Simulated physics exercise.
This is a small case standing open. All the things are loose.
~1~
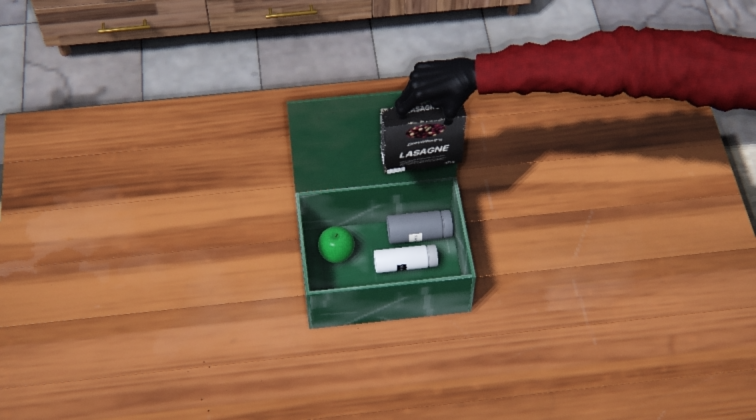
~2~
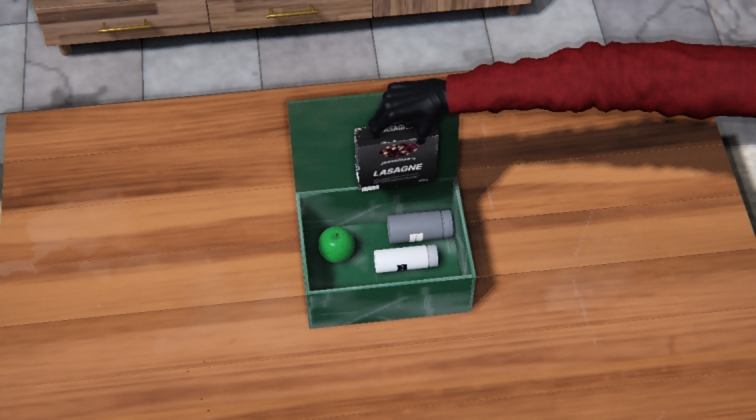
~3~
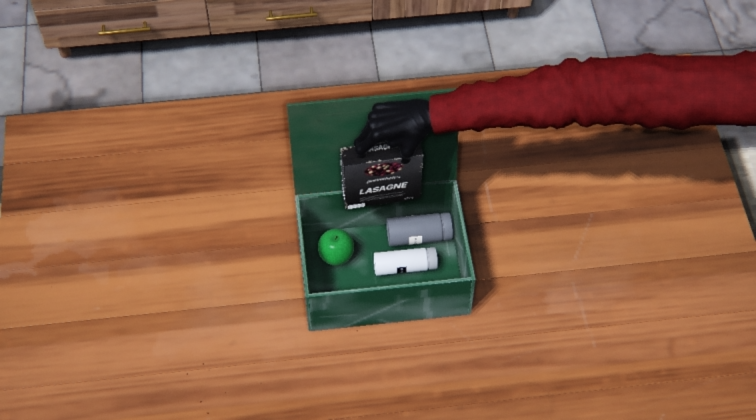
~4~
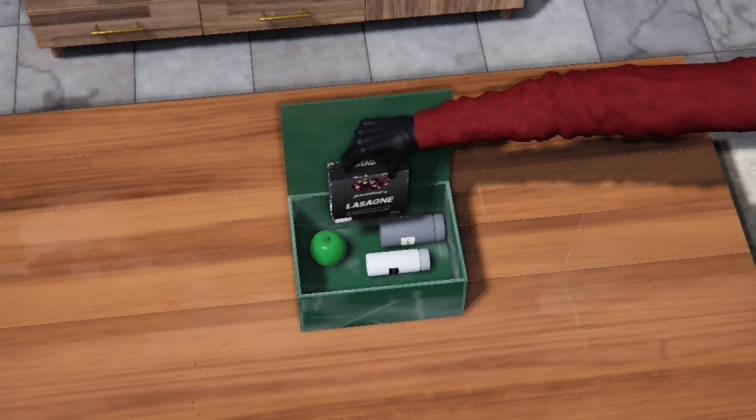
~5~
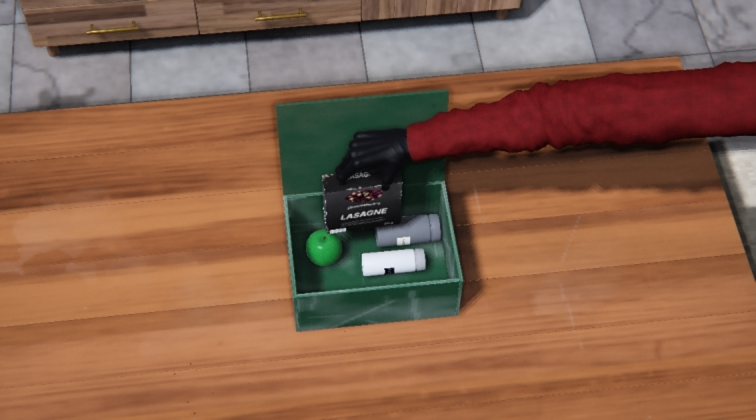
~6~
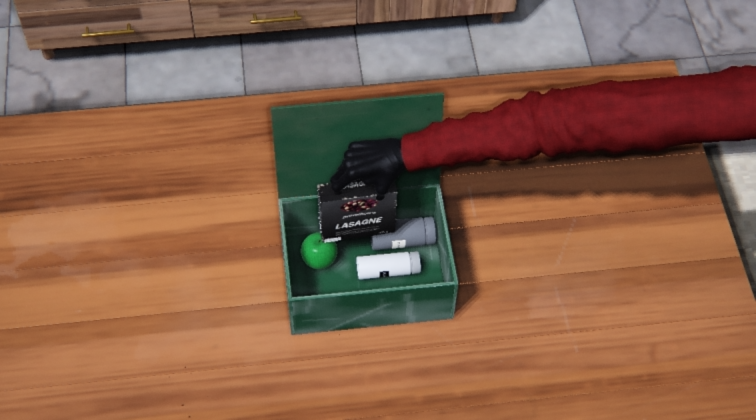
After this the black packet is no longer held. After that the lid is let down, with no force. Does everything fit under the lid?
The lid sits on the rim.
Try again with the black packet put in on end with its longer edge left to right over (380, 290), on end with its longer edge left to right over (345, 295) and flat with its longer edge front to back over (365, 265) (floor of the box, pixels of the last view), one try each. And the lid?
In the first case it stays ajar; in the second case it stays ajar; in the third case it closes.
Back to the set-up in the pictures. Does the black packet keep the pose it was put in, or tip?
It ends up tilted.
Then, 1.50 s past the last view, lid 70° above the rim; black packet rocked 7° from its first pose near (357, 213).
Then, 2.00 s past the last view, lid 35° above the rim; black packet on its side near (371, 262).
Finally, lid shut; down or leaning hard in the box, black packet; the other 3 still in place. Final places as the last picture's camera would see them, black packet near (364, 273).
